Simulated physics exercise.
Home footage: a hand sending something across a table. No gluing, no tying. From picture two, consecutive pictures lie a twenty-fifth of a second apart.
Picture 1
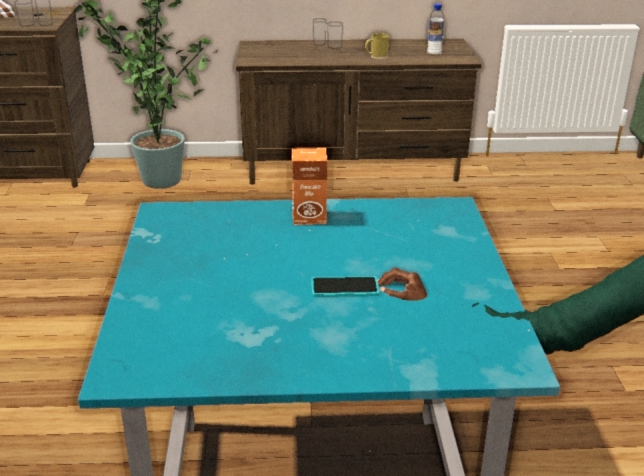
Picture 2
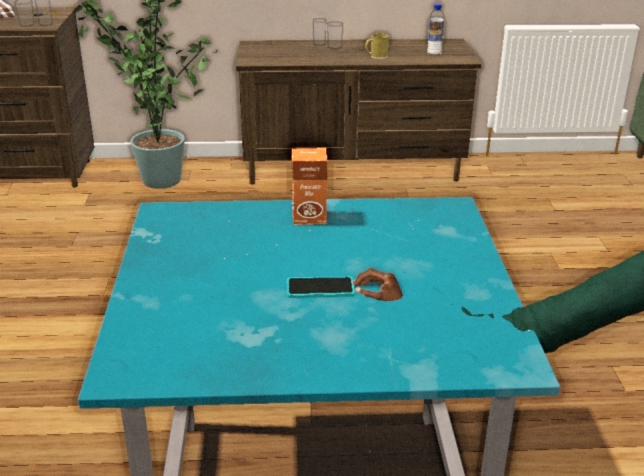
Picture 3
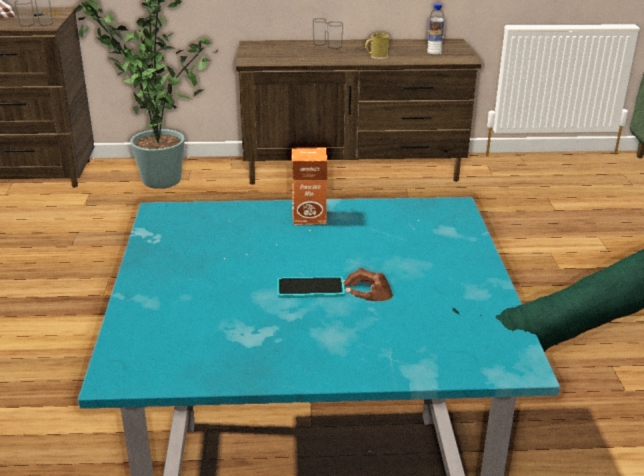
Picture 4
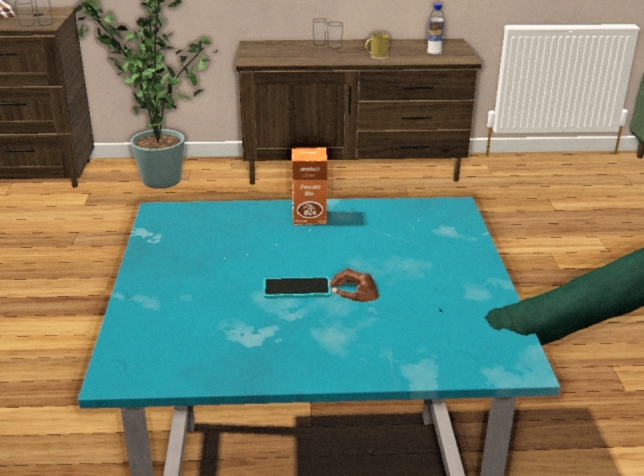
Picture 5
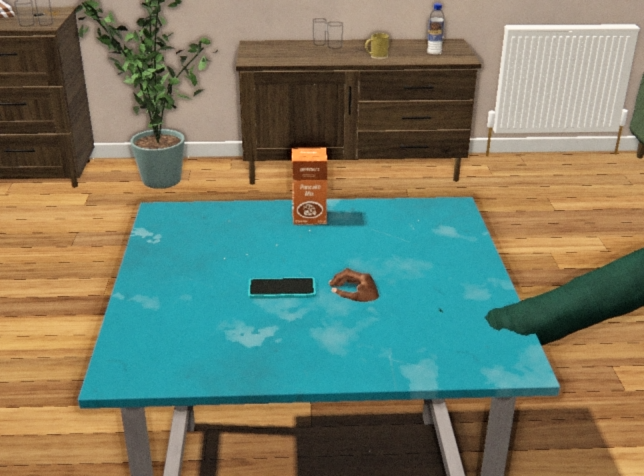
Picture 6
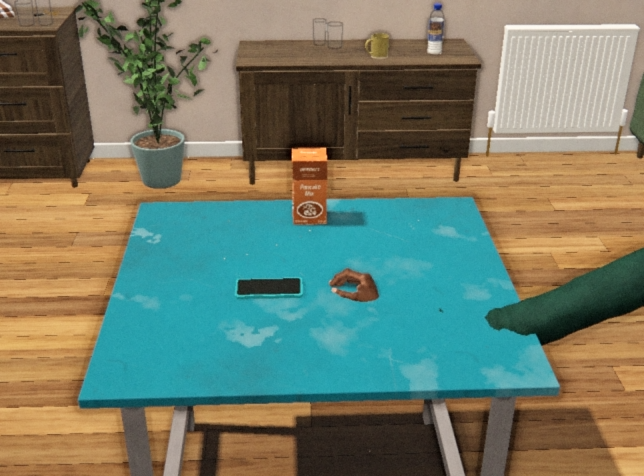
A hand pushing a turquoise phone leftward across a blue table, then staying still as the phone slides a little farther left.
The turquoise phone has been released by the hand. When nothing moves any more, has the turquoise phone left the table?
It finishes on the table.
Then, 0.10 s later than the last frame, turquoise phone moved about its own width near (245, 289).
Then, 0.20 s later than the last frame, turquoise phone moved about its own width near (234, 289).
Then, 0.80 s later than the last frame, turquoise phone resting near (235, 290).
When it is over, moved from the start, turquoise phone. End places, in pixels of the last picture, turquoise phone near (233, 289).
